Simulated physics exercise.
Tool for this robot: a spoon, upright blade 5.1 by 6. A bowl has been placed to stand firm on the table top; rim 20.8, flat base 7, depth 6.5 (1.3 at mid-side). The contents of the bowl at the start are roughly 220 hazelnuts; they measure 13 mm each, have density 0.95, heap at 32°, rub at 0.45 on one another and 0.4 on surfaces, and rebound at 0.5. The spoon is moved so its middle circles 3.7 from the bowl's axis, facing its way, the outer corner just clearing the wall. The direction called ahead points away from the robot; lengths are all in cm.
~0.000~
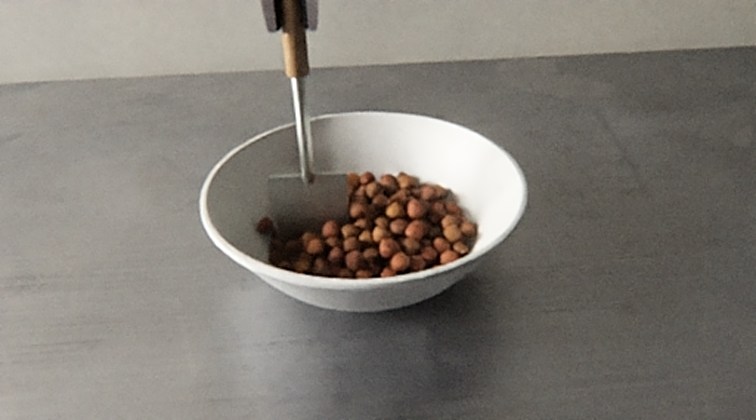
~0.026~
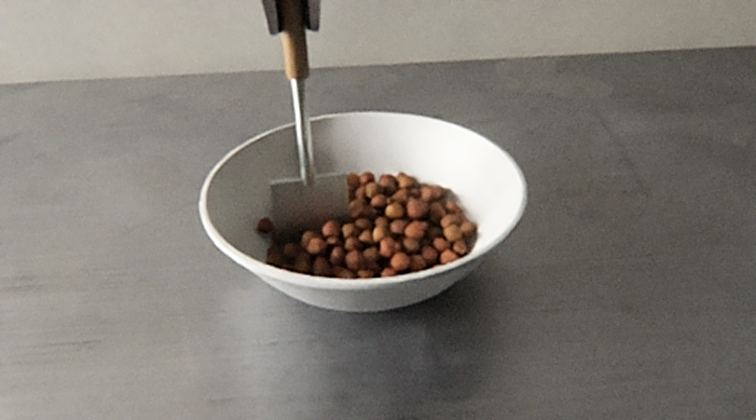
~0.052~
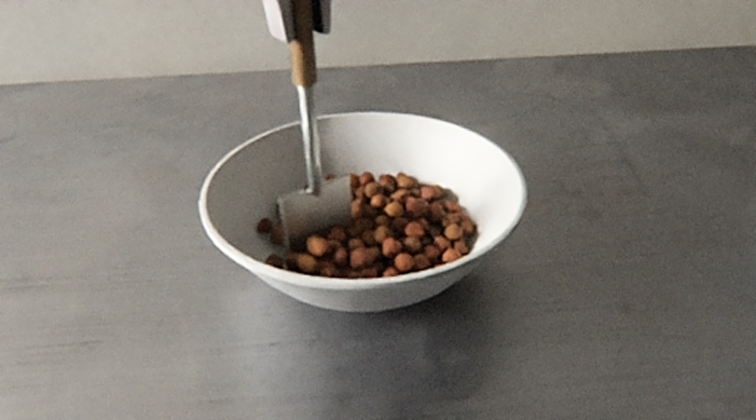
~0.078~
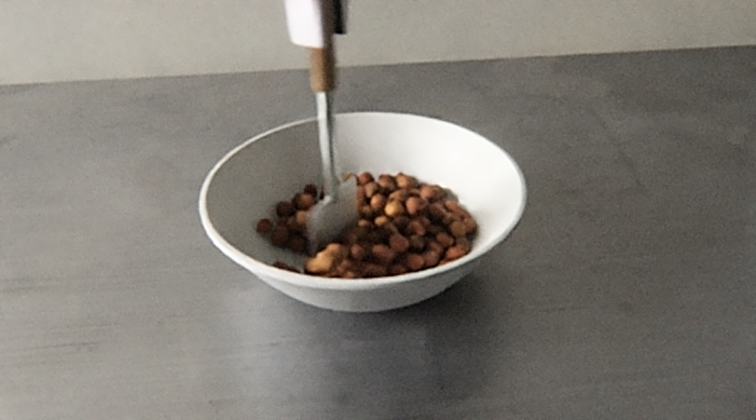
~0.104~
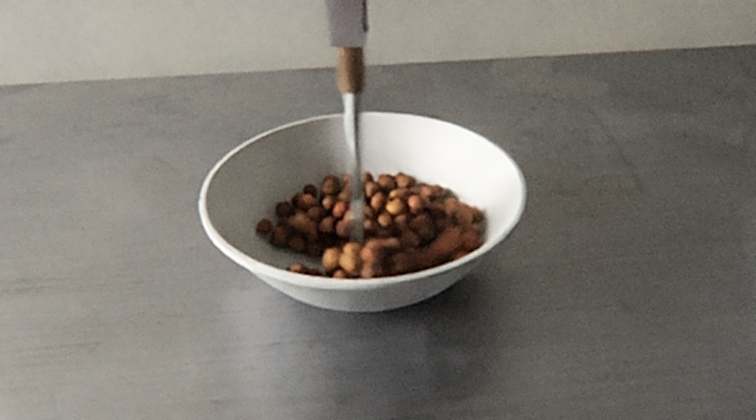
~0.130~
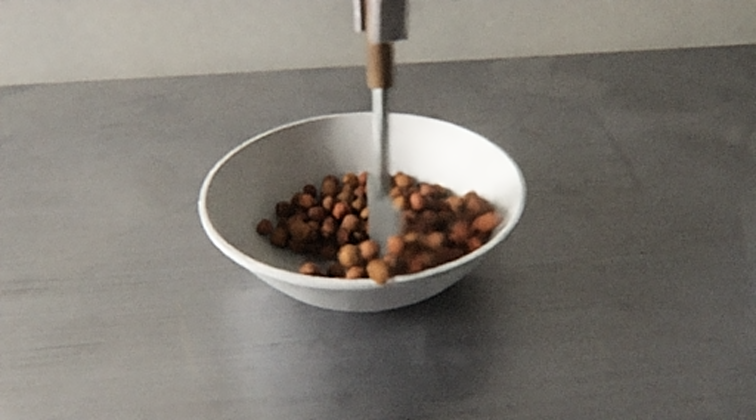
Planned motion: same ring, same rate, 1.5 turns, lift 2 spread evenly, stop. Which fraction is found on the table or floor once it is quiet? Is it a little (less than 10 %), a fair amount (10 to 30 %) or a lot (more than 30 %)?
A fair amount, from 10 to 30 %.
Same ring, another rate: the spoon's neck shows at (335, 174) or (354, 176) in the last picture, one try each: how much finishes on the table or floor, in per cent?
Near 0 in a hundred for the first and near 5 in a hundred for the second.
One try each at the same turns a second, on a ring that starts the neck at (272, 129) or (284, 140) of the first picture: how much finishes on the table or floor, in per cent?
5 and 20 per cent.
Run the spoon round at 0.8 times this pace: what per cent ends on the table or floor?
Estimated share: Near 5 per cent.
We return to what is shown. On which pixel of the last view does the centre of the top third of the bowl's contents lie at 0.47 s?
Centre estimate: (290, 236).
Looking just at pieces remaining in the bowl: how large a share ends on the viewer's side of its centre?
55 %.
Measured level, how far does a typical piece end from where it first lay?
Near 8 cm.
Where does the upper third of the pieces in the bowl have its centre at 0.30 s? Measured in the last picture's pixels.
Look near (344, 145) for its middle.
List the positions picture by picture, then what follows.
Spoon neck at (306, 154), 0° round; upper third of the load around (379, 220), from x 265 to 465, top at y 180; 218 in the bowl, in the first frame.
Spoon neck at (306, 157), 8° round; upper third of the load around (376, 222), from x 265 to 465, top at y 180, in the second frame.
Spoon neck at (314, 166), 31° round; upper third of the load around (367, 227), from x 265 to 465, top at y 180, in the third frame.
Spoon neck at (332, 173), 56° round; upper third of the load around (375, 236), from x 265 to 470, top at y 180, in the fourth frame.
Spoon neck at (357, 175), 82° round; upper third of the load around (389, 244), from x 265 to 475, top at y 180, in the fifth frame.
Spoon neck at (384, 171), 107° round; upper third of the load around (413, 236), from x 265 to 490, top at y 180; 217 in the bowl, 1 in flight or on the tool, in the sixth frame.
After 0.30 s, 272° round, highest piece 9 above the table; 196 in the bowl, 7 on the table or floor, 15 in flight or on the tool.
After 0.47 s, 78° round, highest piece 7 above the table; 176 in the bowl, 32 on the table or floor, 10 in flight or on the tool.
After 0.76 s, 180° round, highest piece 5 above the table; 174 in the bowl, 44 on the table or floor.
After 1.46 s, 180° round, highest piece 5 above the table; 174 in the bowl, 44 on the table or floor.
At rest, 174 in the bowl, 44 on the table or floor. That is 20 % on the table or floor.
